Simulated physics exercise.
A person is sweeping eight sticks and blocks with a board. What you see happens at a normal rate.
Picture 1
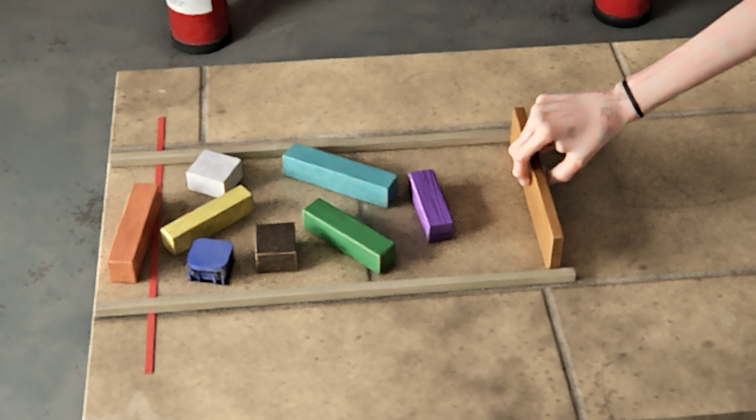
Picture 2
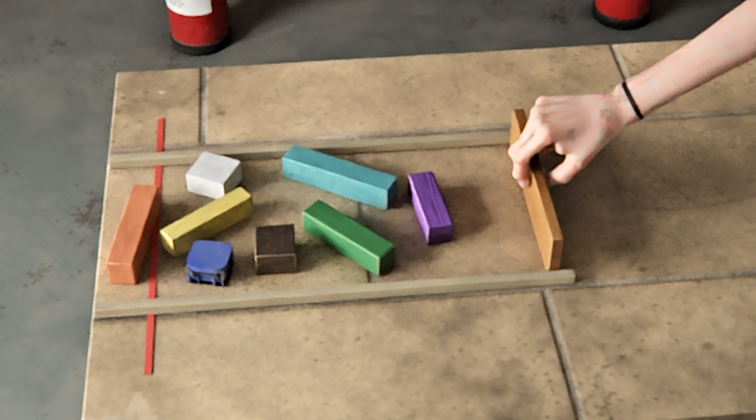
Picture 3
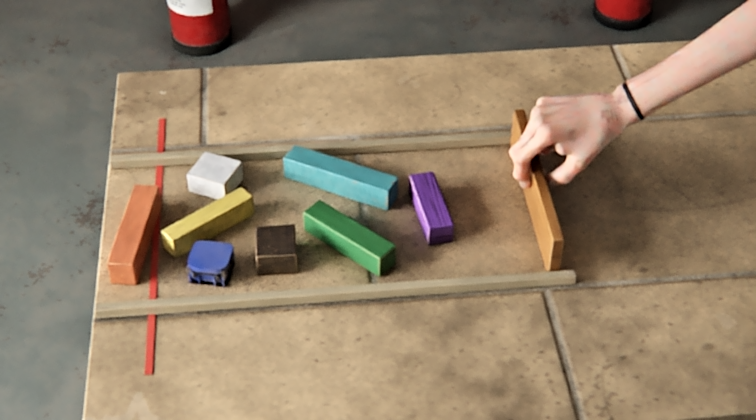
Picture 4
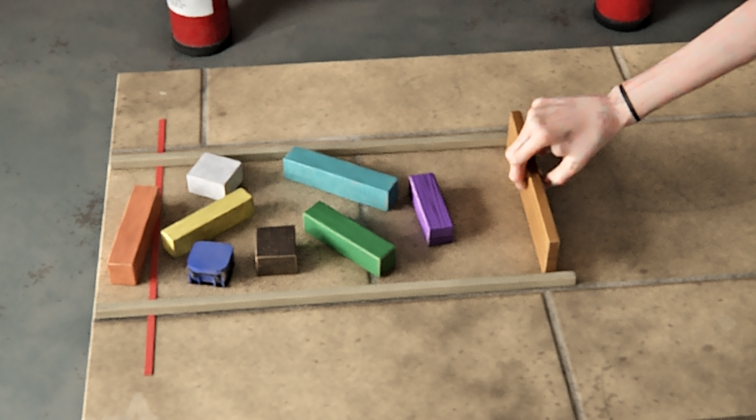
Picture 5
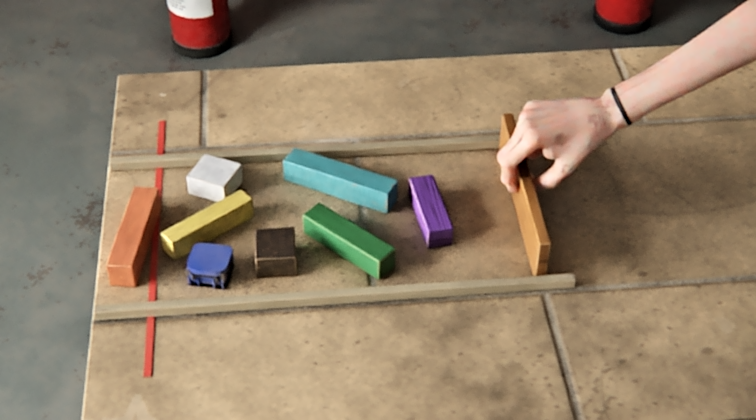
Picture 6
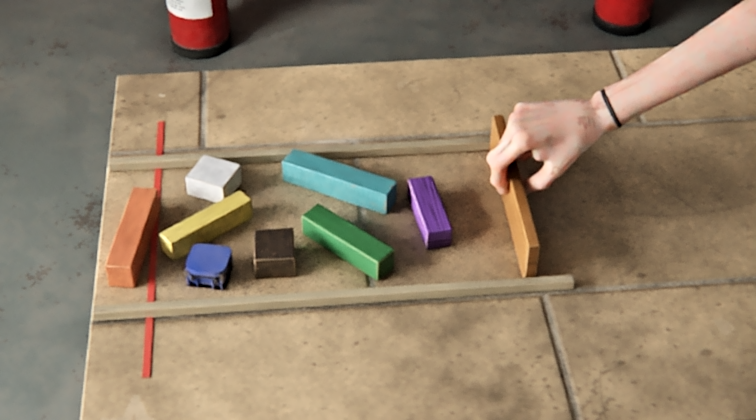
A hand holding an orange-brown board upright, then sliding it slightly left between two rails, with colourful sticks and blocks lying still.
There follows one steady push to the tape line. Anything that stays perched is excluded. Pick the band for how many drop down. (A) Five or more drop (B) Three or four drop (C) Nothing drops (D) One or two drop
Five or more drop.
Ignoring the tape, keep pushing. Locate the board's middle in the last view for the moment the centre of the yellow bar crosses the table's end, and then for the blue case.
When the yellow bar crosses, the middle is near (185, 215); when the blue case crosses, near (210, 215).
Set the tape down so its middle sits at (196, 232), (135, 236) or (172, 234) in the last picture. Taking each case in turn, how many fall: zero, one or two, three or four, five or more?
Count per stopping tape, as listed: One or two, at least five, three or four.
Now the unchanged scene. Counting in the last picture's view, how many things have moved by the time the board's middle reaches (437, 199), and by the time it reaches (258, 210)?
The count is 1 at the first point and 8 at the second.
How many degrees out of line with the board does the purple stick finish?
Near 0 degrees.
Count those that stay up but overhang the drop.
1.
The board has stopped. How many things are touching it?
In total, 2.
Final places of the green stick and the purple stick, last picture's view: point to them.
The green stick stops around (109, 267); the purple stick around (140, 231).
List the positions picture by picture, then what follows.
The first picture shows orange bar (135, 231); yellow bar (209, 220); blue case (211, 262); board (535, 186); tape (156, 230).
The second picture shows yellow bar (208, 222); board (535, 188).
The third picture shows blue case (211, 264); purple stick (431, 208).
The fourth picture shows orange bar (135, 234); white block (216, 177).
The fifth picture shows yellow bar (208, 225); black block (276, 252).
The sixth picture shows orange bar (134, 236); yellow bar (207, 225); blue case (210, 267); board (513, 194); tape (154, 235).
Soon after, none off yet; orange bar at rest near (134, 236); yellow bar at rest near (207, 225); blue case at rest near (210, 267).
Then, none off yet; orange bar at rest near (134, 236); yellow bar moving near (198, 229); blue case moved a little near (190, 276).
Further on, none off yet; orange bar moved a little near (90, 235); yellow bar moved about its own width near (128, 235); blue case moved well along near (97, 291).
At rest, the number that fall off is five or more; fallen, black block, white block, blue case, yellow bar and orange bar.
